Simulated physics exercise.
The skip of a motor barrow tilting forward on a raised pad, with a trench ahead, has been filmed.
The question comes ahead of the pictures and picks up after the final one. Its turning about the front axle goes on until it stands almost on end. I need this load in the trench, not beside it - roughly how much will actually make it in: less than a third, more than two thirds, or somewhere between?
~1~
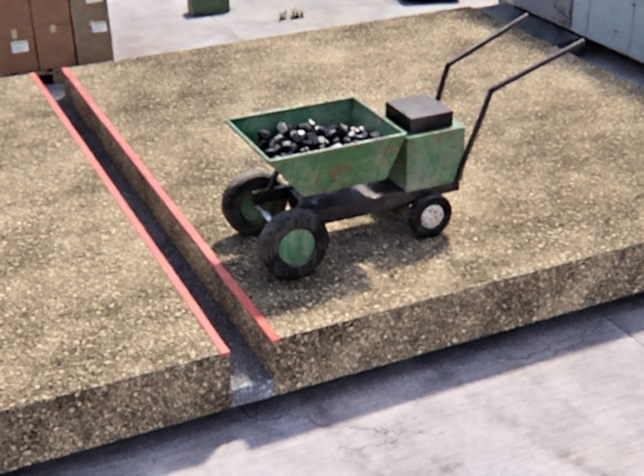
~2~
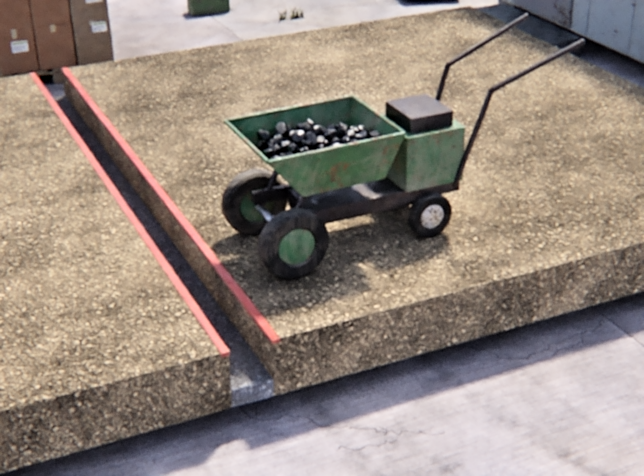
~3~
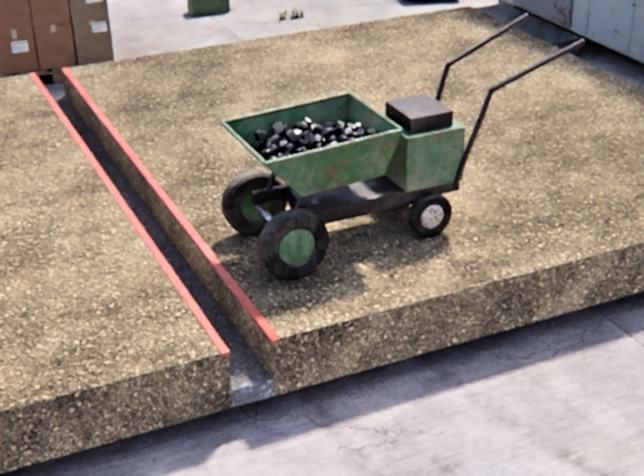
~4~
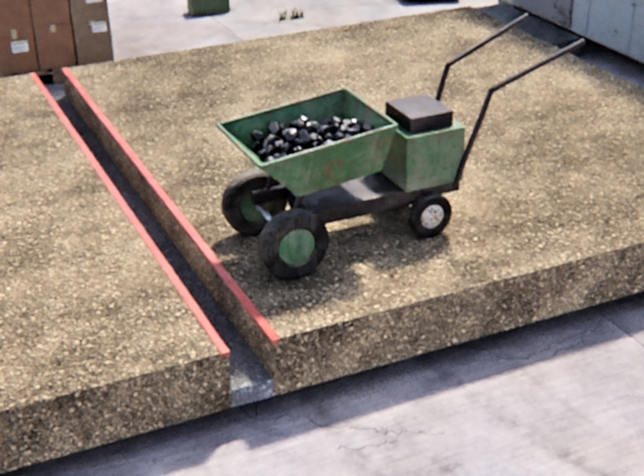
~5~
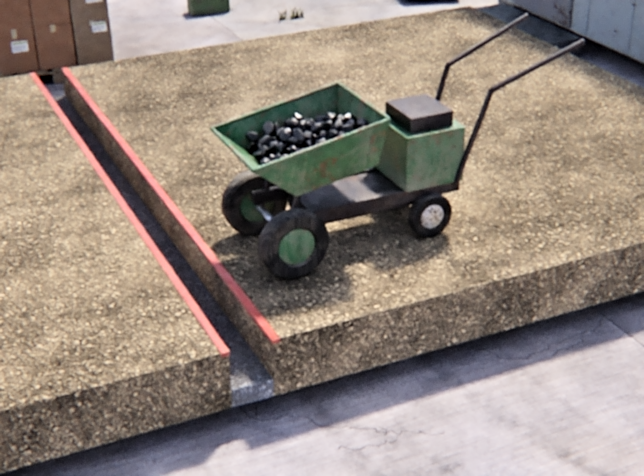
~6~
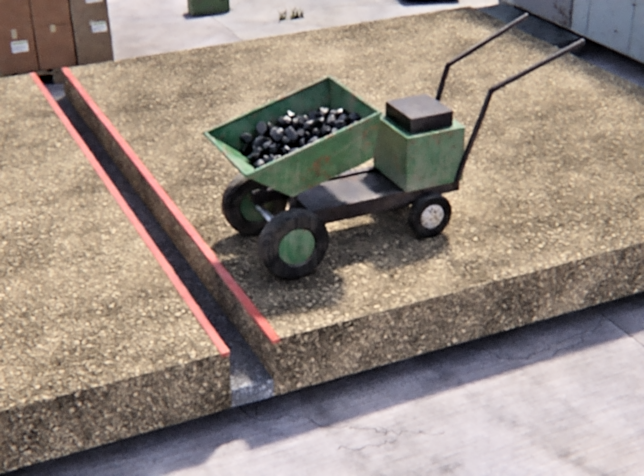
Less than a third of it.
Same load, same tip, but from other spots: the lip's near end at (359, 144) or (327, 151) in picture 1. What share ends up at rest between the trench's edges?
First spot: 50 %, second spot: 90 %.
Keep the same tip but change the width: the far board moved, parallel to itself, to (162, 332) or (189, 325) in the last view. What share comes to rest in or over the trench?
About 80 and 30 per cent.
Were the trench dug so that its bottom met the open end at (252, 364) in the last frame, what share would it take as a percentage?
Close to 20 per cent, I reckon.
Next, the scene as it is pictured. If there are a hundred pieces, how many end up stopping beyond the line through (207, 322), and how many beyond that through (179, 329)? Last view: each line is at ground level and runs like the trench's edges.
Close to 80 and 60 per cent respectively.
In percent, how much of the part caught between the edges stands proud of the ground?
Estimate: Close to 0 in a hundred.
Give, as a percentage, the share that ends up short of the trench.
It comes to close to 0 %.
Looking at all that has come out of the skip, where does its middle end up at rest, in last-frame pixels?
The centre ends up roughly at (135, 281).
Shortly afterwards, skip tipped steeply; the whole lot in the skip.
Next, skip tipped right over; the bulk in the skip; only a few in or heaped over the trench; a little beyond it; only a few falling.
Some moments later, skip tipped right over; a little in the skip; a little in or heaped over the trench; the bulk beyond it.
In the end, skip tipped right over; near a quarter in or heaped over the trench; the bulk beyond it.
